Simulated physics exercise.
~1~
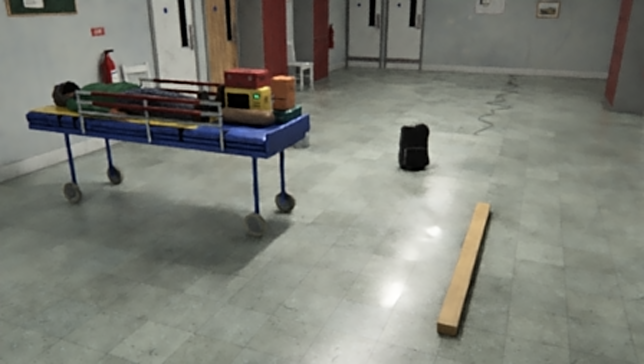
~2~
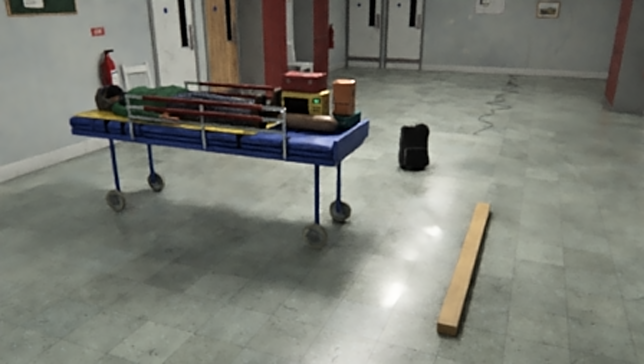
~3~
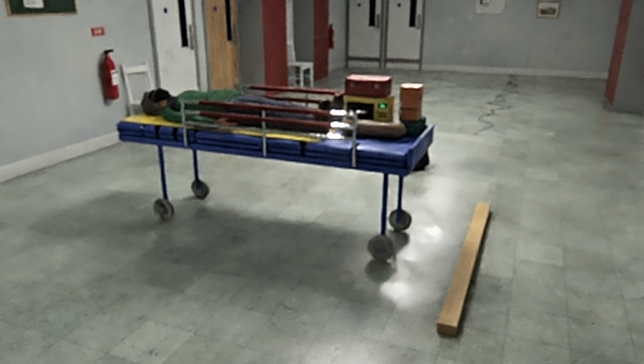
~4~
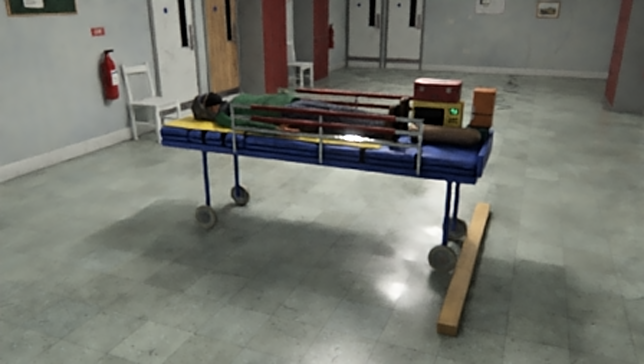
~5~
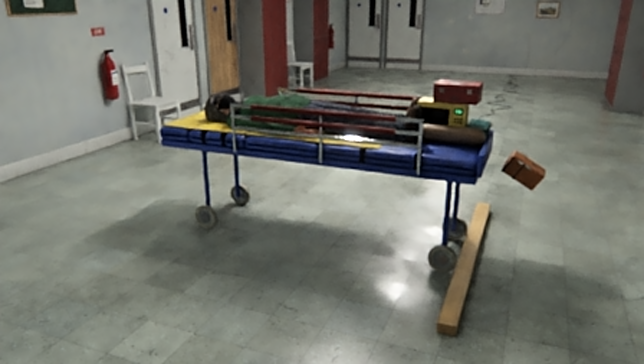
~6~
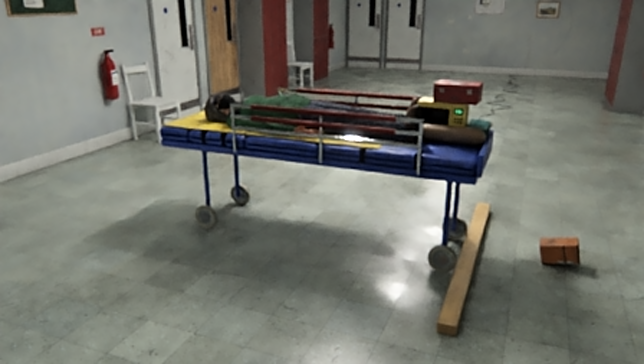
A blue wheeled stretcher carrying a strapped-in figure and some boxes rolled right across a hall floor until it stopped abruptly at a wooden sill, and the small orange box toppled off the end onto the floor while the red case stayed on.
